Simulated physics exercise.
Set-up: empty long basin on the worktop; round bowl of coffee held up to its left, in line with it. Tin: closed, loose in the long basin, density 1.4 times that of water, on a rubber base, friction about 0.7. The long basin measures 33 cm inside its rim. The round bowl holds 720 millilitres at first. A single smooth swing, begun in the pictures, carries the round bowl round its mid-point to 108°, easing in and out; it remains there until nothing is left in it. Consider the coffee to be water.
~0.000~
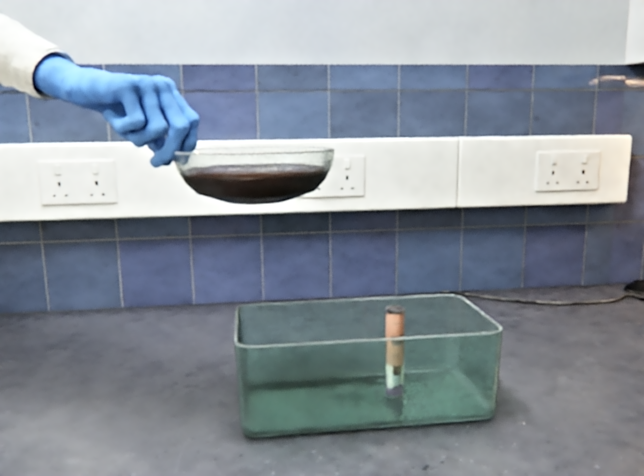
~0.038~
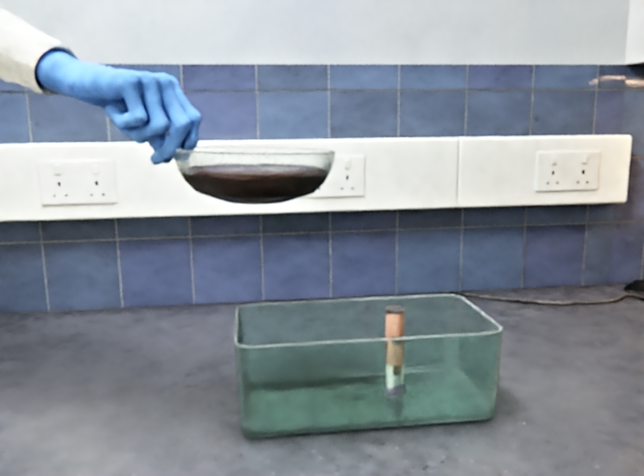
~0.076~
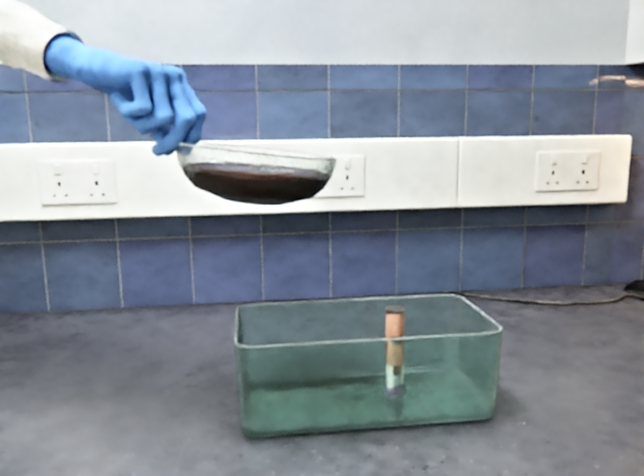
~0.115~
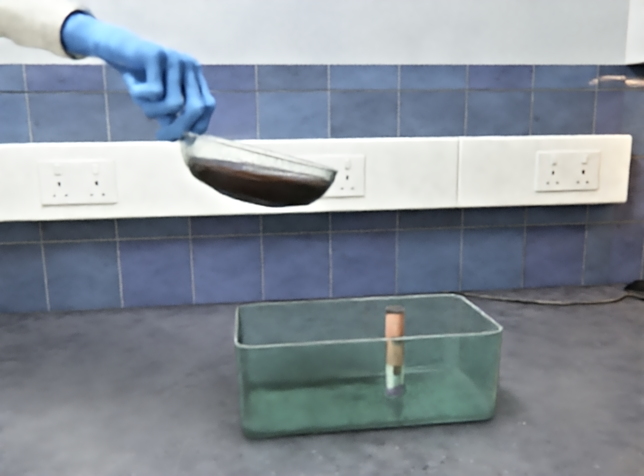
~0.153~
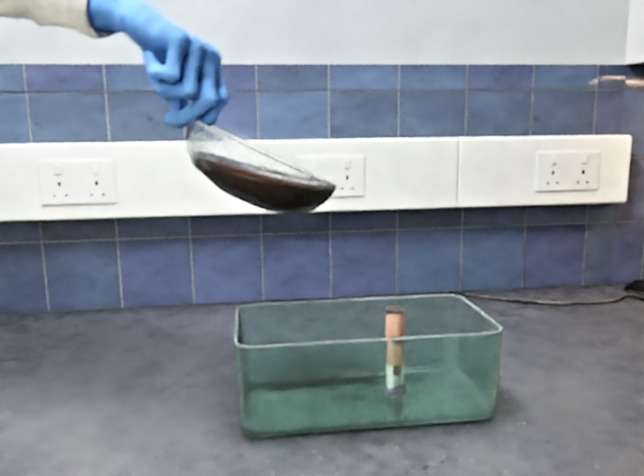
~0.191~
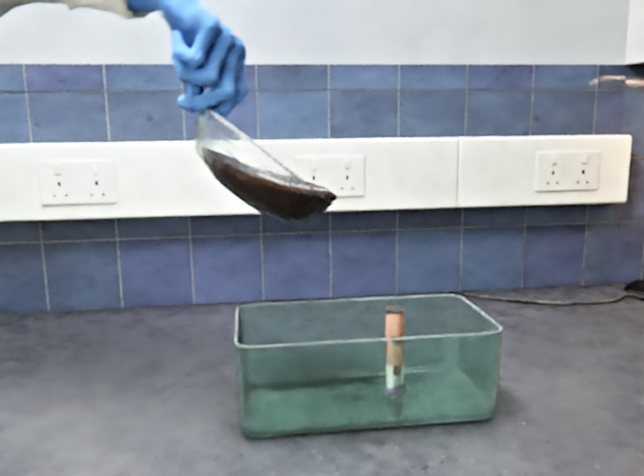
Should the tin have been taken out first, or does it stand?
It pitches over.
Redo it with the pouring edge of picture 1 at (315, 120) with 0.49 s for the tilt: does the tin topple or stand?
Then it tips over.
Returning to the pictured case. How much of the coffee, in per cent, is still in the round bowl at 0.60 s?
About 0 % is still there.
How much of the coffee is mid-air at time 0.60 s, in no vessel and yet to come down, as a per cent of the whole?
Roughly 10 %.
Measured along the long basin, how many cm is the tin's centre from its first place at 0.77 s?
Near 3 cm of travel.
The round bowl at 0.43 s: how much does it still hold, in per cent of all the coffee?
Remaining: Near 1 % of the total.
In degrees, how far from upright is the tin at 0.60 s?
Roughly 0°.
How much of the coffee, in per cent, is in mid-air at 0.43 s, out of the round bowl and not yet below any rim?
Near 54 per cent at that moment.
By 0.43 s the tilt is 106° and 1 per cent is still to pour; the tin stands where it began.
By 0.60 s the tilt is 108° and 0 per cent is still to pour; the tin stands 3 cm from where it began.
By 0.77 s the tilt is 108° and 0 per cent is still to pour; the tin stands 3 cm from where it began.
By 0.97 s the tilt is 108° and 0 per cent is still to pour; the tin leans 9°.
At rest the tin lies on its side.
